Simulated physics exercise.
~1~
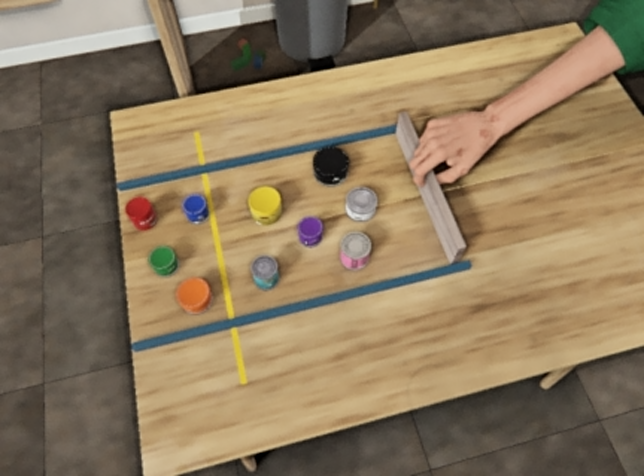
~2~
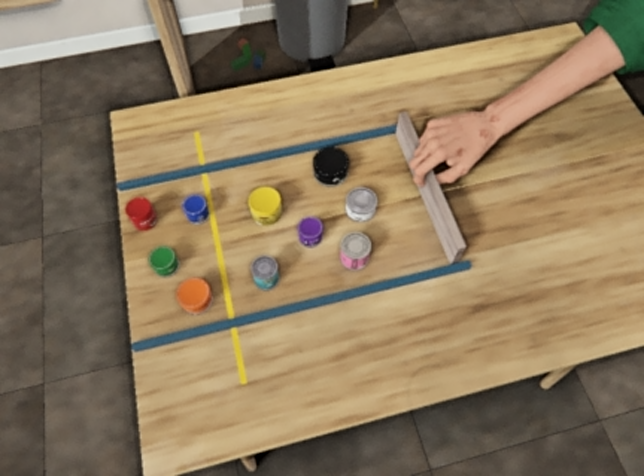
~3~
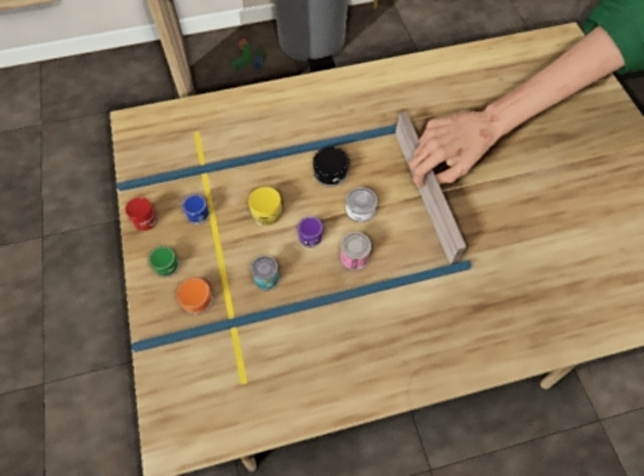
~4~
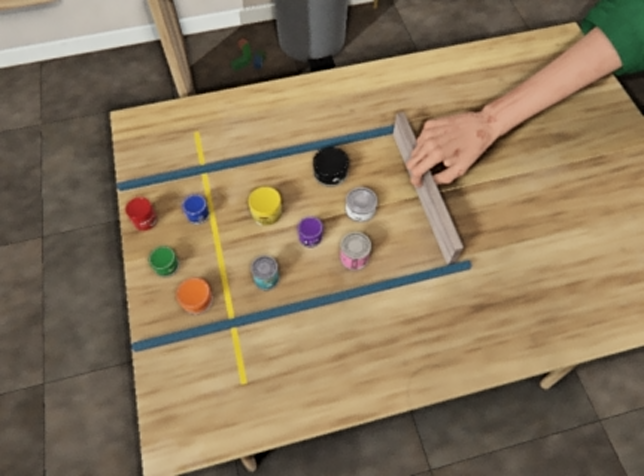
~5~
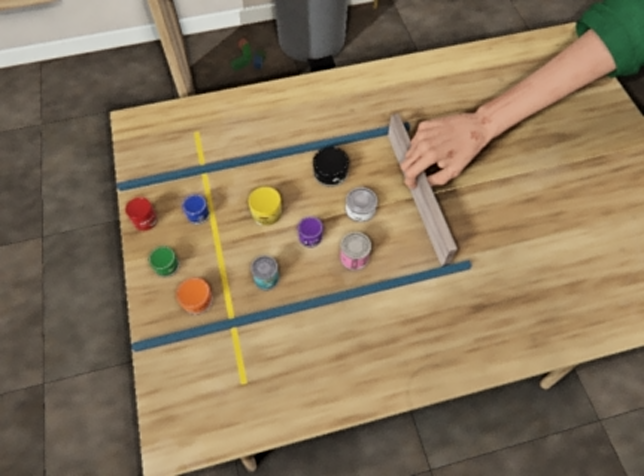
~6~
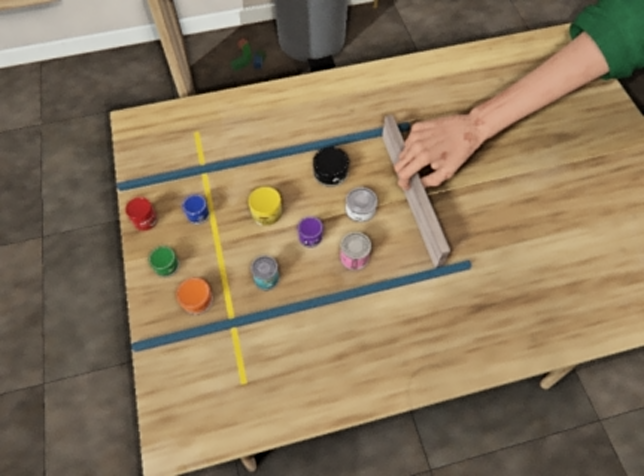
On a wooden table between blue strips, a hand slides a board slightly left toward scattered colourful tubs, which stay still.
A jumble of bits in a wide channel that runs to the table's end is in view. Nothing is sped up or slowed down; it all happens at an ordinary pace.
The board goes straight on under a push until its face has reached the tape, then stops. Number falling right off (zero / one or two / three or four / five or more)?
Zero.
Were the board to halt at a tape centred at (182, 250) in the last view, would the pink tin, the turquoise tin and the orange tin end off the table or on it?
The pink tin is still there; as for the turquoise tin, it is still there; and the orange tin is no longer there.
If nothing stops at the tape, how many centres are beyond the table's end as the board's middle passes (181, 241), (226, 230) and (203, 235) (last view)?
In order, that gives 2, then 0, then 0.
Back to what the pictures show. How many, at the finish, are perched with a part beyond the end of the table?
The figure is 0.
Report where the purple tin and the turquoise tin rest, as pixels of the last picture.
Going in order, first (208, 264) and next (182, 295).
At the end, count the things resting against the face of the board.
The answer is 4.
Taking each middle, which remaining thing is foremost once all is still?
Result: The red tub.
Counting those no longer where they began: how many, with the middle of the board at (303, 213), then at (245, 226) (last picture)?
I get 5 at the one place and 8 at the other.
A little later, none off yet; red tub at rest near (142, 214); green tin at rest near (164, 262); orange tin at rest near (195, 297).
When it is over, the number that fall off is zero.
